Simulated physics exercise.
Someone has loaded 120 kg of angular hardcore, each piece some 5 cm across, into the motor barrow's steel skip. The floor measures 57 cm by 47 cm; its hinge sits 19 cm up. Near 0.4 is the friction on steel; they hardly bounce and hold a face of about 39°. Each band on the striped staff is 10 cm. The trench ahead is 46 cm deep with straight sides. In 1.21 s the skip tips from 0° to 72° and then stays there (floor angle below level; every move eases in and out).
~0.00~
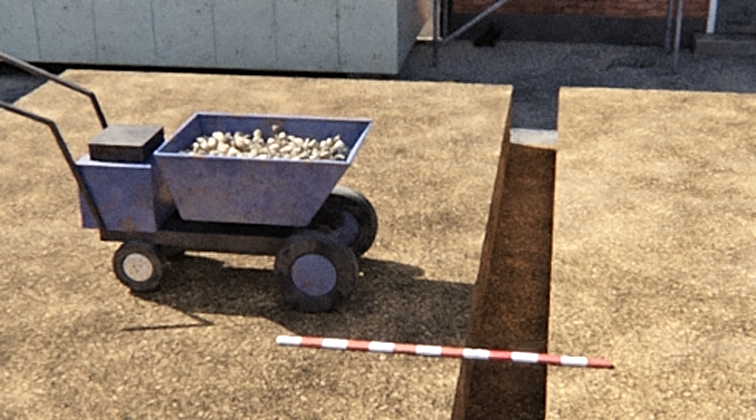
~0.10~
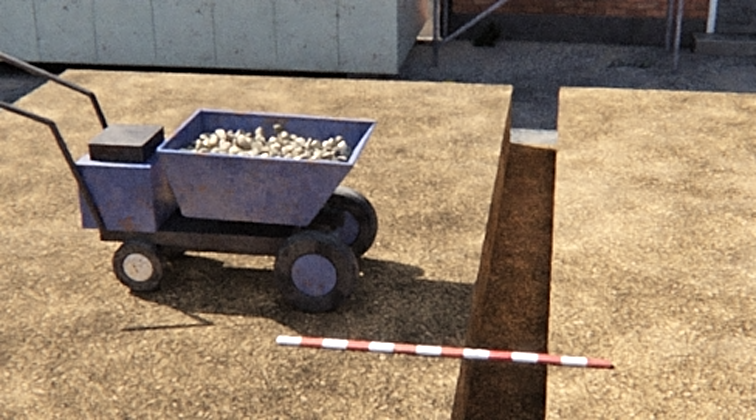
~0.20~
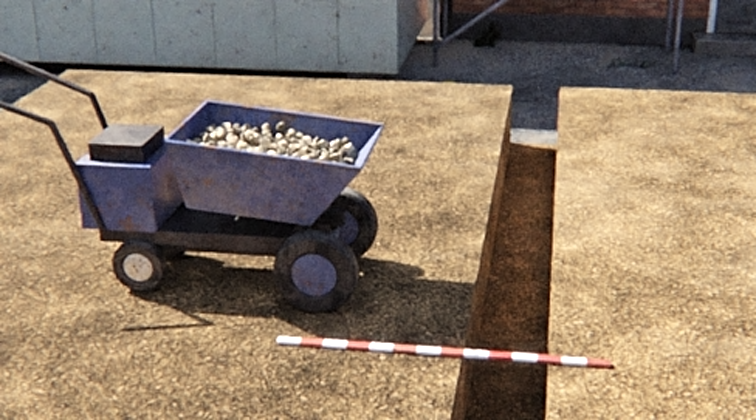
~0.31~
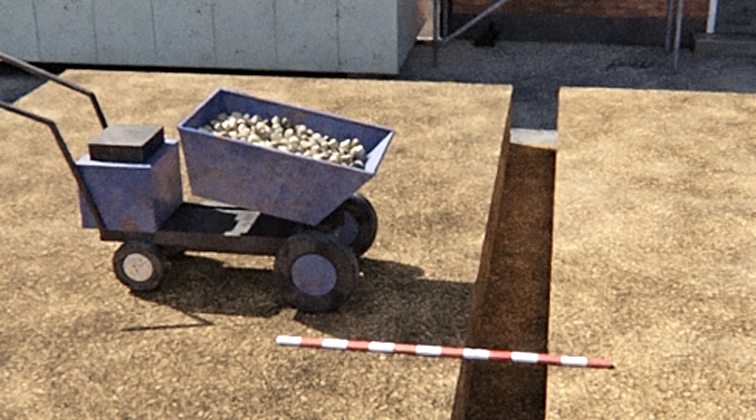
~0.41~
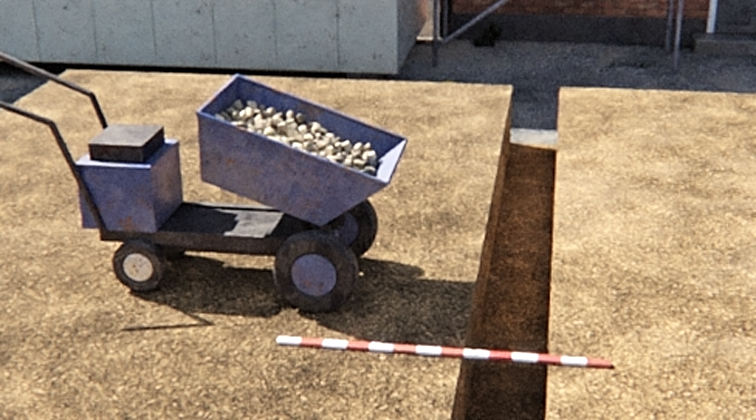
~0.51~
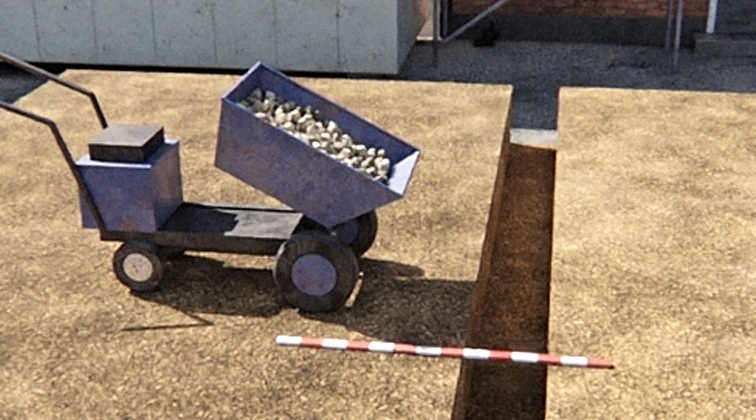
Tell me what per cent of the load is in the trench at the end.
Some 66 per cent.
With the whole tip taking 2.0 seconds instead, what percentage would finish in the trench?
About 60%.
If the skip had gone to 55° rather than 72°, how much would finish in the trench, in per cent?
It would be near 5 per cent.
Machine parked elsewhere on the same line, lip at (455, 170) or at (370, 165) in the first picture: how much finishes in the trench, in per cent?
I'd expect close to 35 per cent at the first and 80 per cent at the second.
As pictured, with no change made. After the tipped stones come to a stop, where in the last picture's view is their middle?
Their middle ends up near (507, 365).
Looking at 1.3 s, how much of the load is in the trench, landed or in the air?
By that moment, roughly 15 per cent of the load.
After 0.9 s the floor is at 61°; 100 % in the skip; the foremost stones are at (429, 239).
After 1.3 s the floor is at 72°; 80 % in the skip, 6 % short of the trench, 14 % in the trench; the foremost stones are at (531, 374).
After 1.7 s the floor is at 72°; 53 % in the skip, 9 % short of the trench, 38 % in the trench; the foremost stones are at (543, 378).
After 3.6 s the floor is at 72°; 21 % in the skip, 13 % short of the trench, 66 % in the trench; the foremost stones are at (543, 373).
